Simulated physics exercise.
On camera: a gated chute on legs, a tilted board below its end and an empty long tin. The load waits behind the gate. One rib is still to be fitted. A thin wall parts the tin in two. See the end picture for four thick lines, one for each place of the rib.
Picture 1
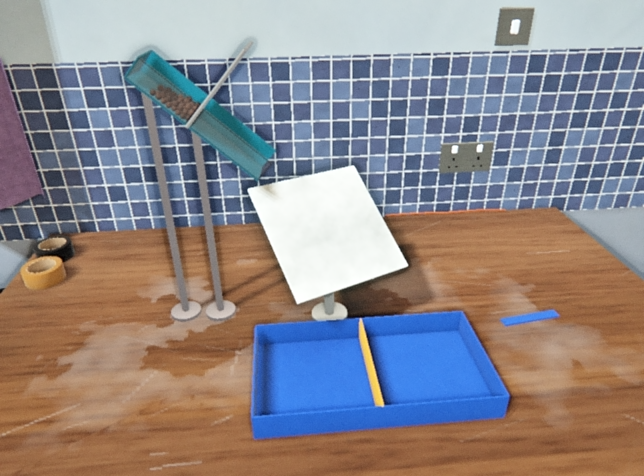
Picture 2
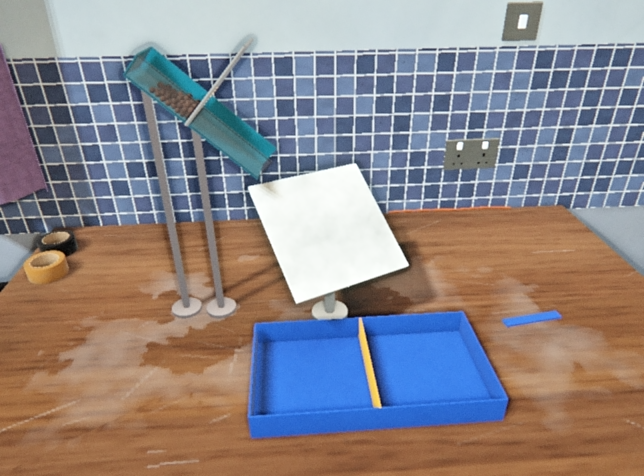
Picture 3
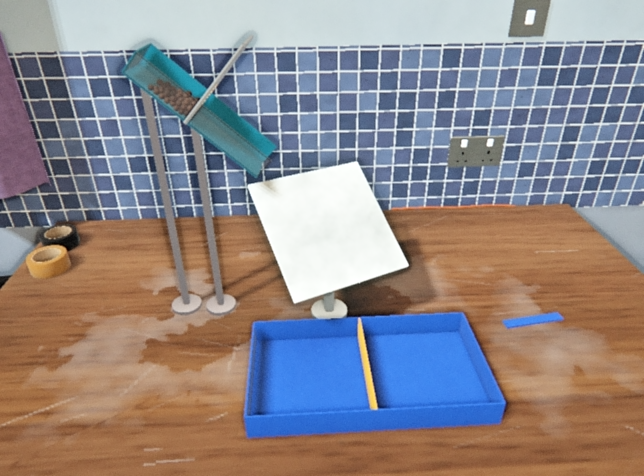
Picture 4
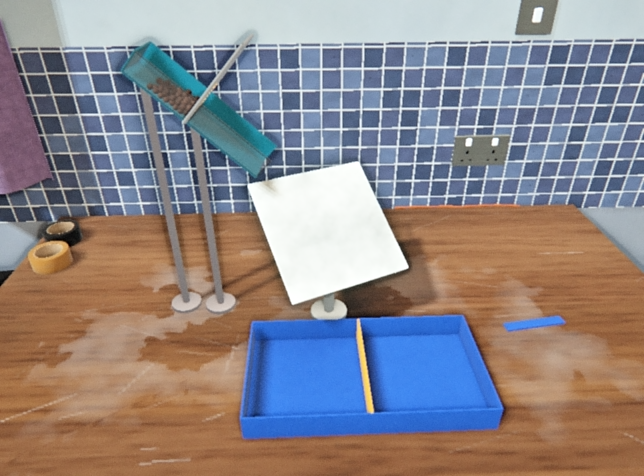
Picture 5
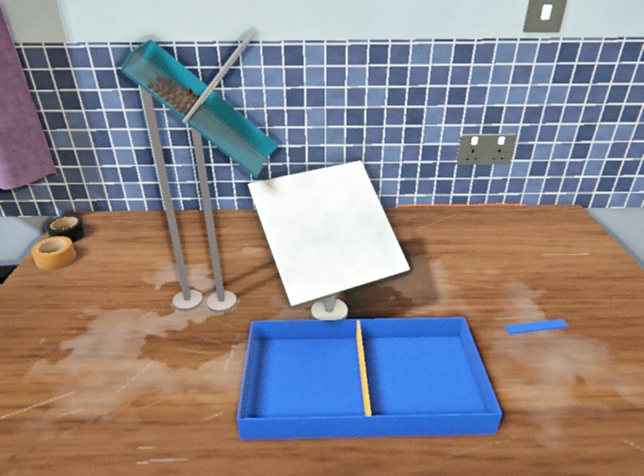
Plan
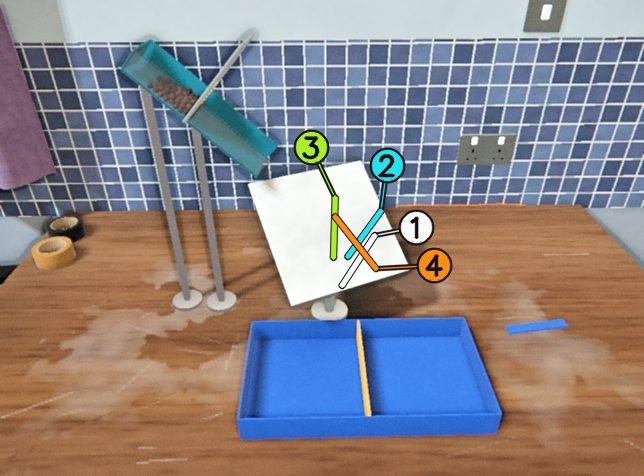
The clip shows a teal chute on grey legs holding small brown berries behind a gate, above a tilted white board and an empty blue tin with a yellow divider; the view shifts slightly while the objects stay still.
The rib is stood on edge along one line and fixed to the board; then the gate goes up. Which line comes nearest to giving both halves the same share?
Line 2.
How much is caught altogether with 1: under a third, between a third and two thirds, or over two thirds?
It is over two thirds.
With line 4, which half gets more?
The right half.
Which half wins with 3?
More lands on the left.
On the marked copy, line 1 from (374, 235) to (342, 285); line 2 from (380, 211) to (347, 256); line 3 from (335, 197) to (333, 257); line 4 from (335, 216) to (376, 268).
Choosing 1, of what is caught, nearly all in the left half, a small part in the right.
Choosing 2, of what is caught, about two thirds in the left half, about a third in the right.
Choosing 3, of what is caught, nearly all in the left half, a small part in the right.
Choosing 4, of what is caught, a small part in the left half, nearly all in the right.
